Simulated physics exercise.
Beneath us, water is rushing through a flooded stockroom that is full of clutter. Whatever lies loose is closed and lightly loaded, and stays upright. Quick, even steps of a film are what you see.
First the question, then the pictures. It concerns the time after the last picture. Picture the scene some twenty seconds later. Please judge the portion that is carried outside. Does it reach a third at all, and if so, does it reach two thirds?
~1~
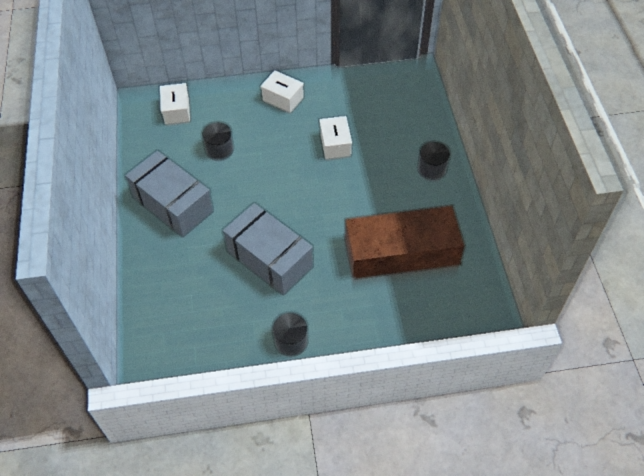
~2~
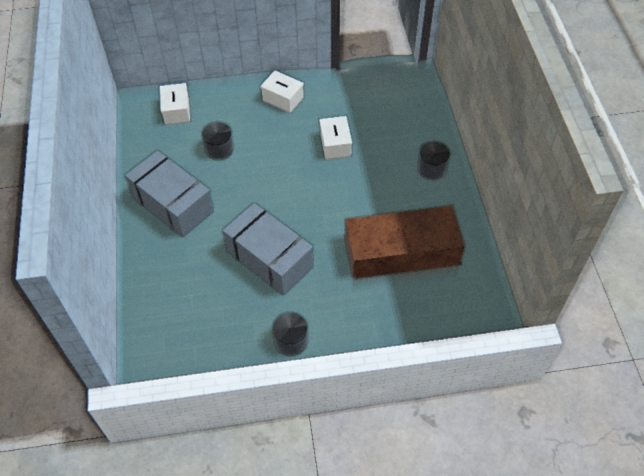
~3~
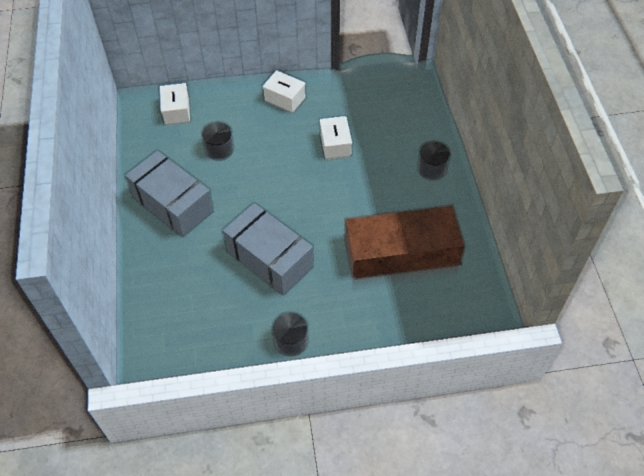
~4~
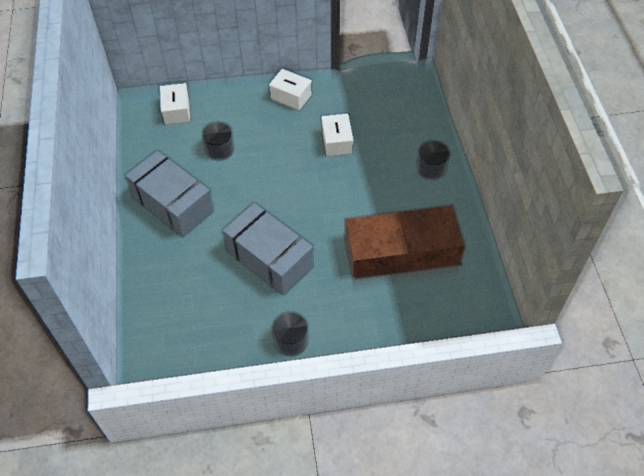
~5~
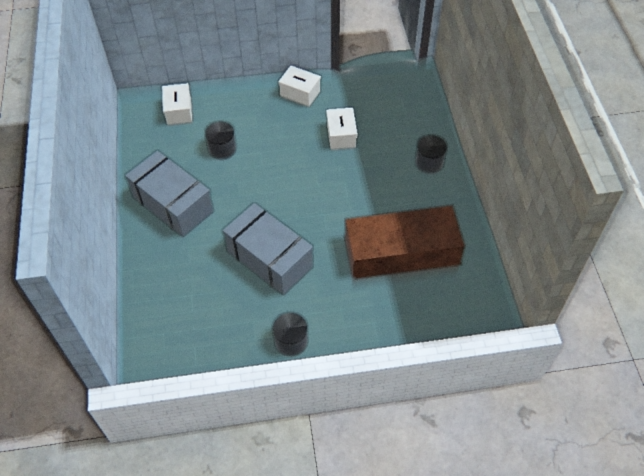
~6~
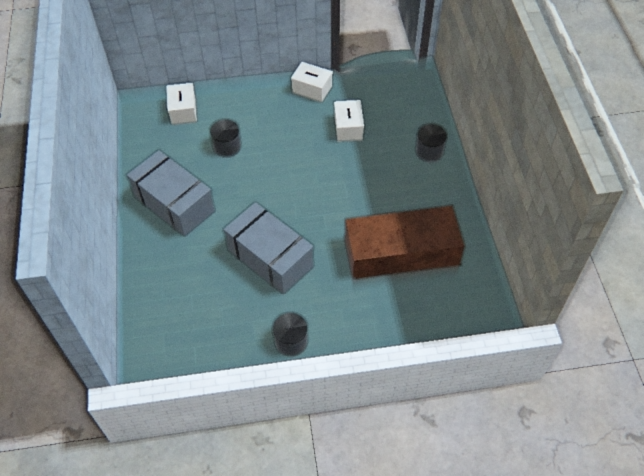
The fraction is going to land in the top band.
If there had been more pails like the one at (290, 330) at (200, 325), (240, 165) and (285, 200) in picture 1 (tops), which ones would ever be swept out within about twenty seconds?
Remains; escapes; escapes.
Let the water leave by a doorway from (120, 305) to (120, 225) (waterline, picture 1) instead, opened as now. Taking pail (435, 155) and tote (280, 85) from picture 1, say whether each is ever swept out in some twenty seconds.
In sequence, the two end up trapped and trapped.
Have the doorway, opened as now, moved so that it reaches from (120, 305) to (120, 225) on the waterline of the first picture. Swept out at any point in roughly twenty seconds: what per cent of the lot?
80 per cent or so.
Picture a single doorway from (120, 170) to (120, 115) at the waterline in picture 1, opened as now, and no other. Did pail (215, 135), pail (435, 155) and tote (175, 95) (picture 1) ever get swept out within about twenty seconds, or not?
Lab note - object 1: Escaped; object 2: Retained; object 3: Escaped.
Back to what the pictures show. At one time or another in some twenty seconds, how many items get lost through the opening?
The total here is 6.
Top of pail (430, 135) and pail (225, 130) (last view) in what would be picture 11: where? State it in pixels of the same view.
First object around (430, 94); second object around (258, 112).
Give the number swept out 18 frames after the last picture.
That makes 3.
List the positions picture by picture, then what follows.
The first picture shows a tote at (282, 85), afloat; a tote at (336, 131), afloat; 0 of 8 have shifted.
The second picture shows a tote at (282, 85), afloat; a tote at (336, 131), afloat; 0 of 8 have shifted.
The third picture shows a tote at (284, 85) floats; a tote at (336, 131) floats; 0 of 8 have shifted.
The fourth picture shows a tote at (290, 83), afloat, close to its start; a tote at (337, 128), afloat, close to its start; 2 of 8 have shifted.
The fifth picture shows a tote at (300, 79), afloat, close to its start; a tote at (342, 122) floats, close to its start; 3 of 8 have shifted.
The sixth picture shows a tote at (312, 75) floats, a stride from its start; a tote at (349, 114), afloat, a stride from its start; 5 of 8 have shifted.
A moment on, 1 of 8 are out; 7 afloat.
Next, 3 of 8 are out; 5 afloat.
Later, 5 of 8 are out; 3 afloat.
In the end, 6 of 8 are out; 2 afloat.
